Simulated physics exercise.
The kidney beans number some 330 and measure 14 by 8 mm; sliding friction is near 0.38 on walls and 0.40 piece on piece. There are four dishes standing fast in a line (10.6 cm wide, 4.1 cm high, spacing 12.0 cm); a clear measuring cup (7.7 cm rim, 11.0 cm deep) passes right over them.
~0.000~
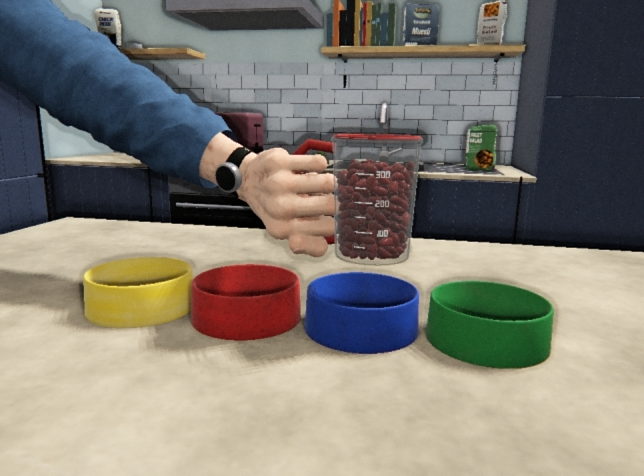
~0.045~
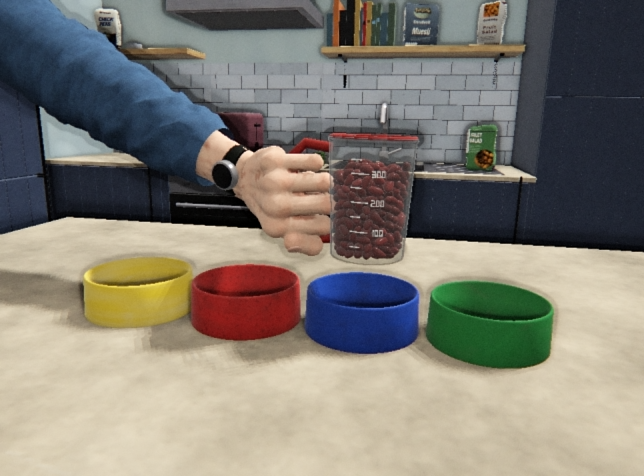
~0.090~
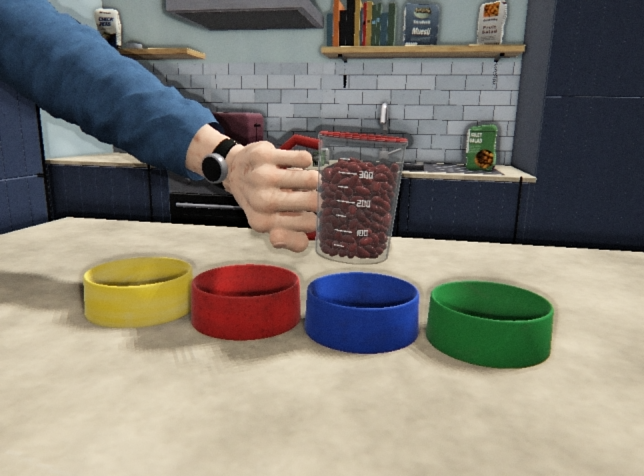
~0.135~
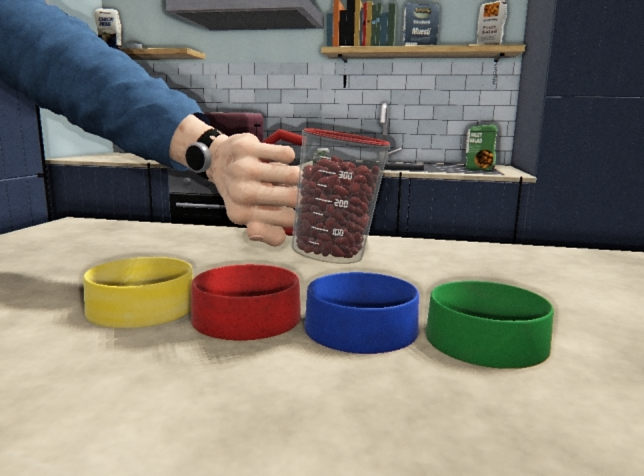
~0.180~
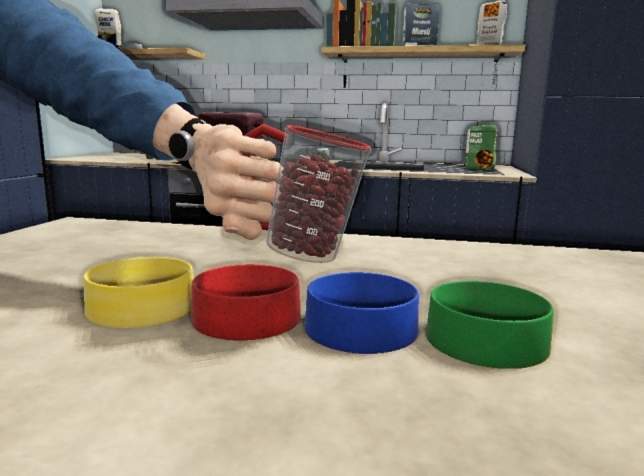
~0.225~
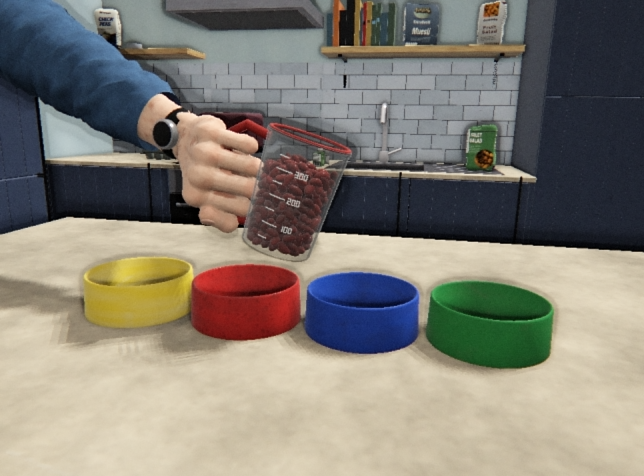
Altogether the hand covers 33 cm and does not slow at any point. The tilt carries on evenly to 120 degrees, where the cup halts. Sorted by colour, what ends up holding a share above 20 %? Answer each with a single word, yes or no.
Red no, blue no, green no, yellow yes, counter no.
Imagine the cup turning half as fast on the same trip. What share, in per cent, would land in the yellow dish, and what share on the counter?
The yellow dish would get 100 and the counter 0.
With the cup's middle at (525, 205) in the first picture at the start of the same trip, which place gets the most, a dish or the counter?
Top spot: Red.
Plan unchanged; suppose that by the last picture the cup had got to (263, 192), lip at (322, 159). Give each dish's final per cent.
Kept per dish: Red = 0, blue = 0, green = 0, yellow = 100.
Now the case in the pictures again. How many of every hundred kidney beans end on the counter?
Some 0 per cent.
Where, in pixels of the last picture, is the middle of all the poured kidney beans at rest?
I'd put it at about (138, 283).
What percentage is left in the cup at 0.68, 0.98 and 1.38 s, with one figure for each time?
In order, near 100 %, 100 % and 25 %.
After 0.68 s, tilt 67 degrees; cup holds 100 %.
After 0.98 s, tilt 99 degrees; cup holds 100 %.
After 1.38 s, tilt 120 degrees; cup holds 25 %, yellow 75 %.
At rest (2.0 s), red 0 %, blue 0 %, green 0 %, yellow 100 %, counter 0 %.
